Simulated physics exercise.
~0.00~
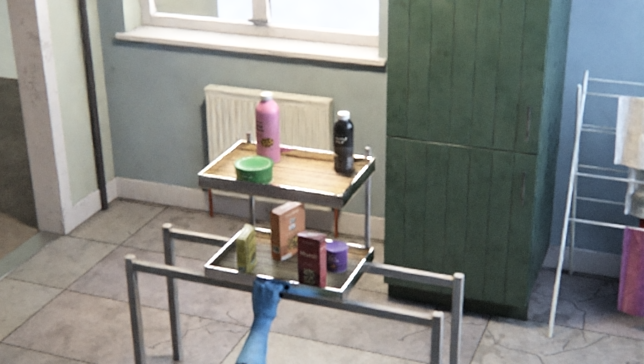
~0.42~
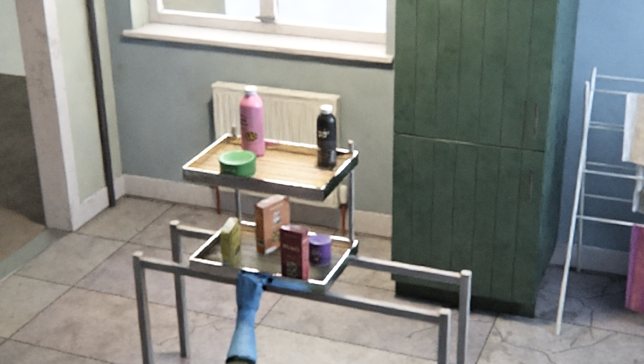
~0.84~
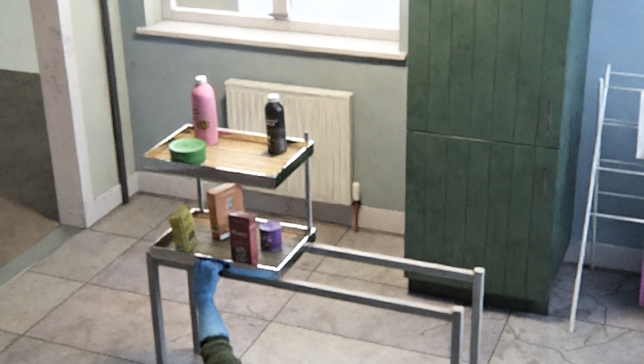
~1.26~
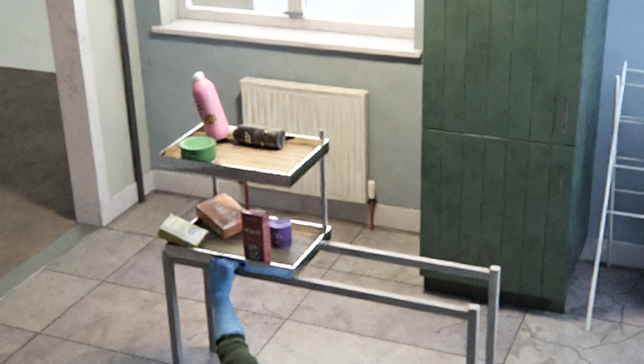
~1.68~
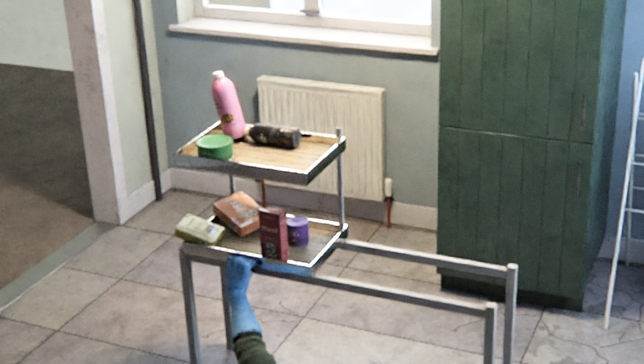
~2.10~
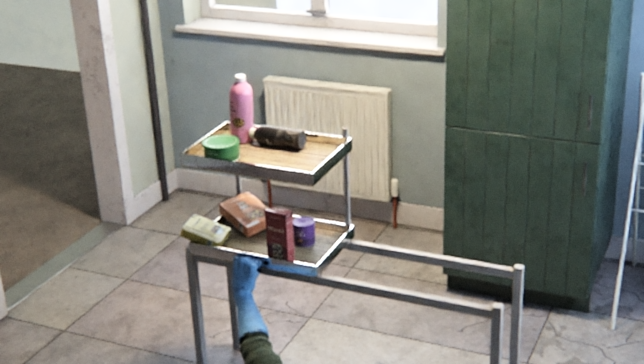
A two-tier metal tray carrying bottles, packets, a purple tin and a green tub slides left along a rail frame, a blue-gloved hand at its lower edge. At first everything stands upright, and as the tray nears the left end the yellow packet begins to lean. Then the tray stops, and the black bottle, yellow packet and orange packet topple over while the pink bottle tilts left. The pink bottle rocks back upright. The tray rests at the left end with the red packet, tin and tub still in place beside the fallen items.
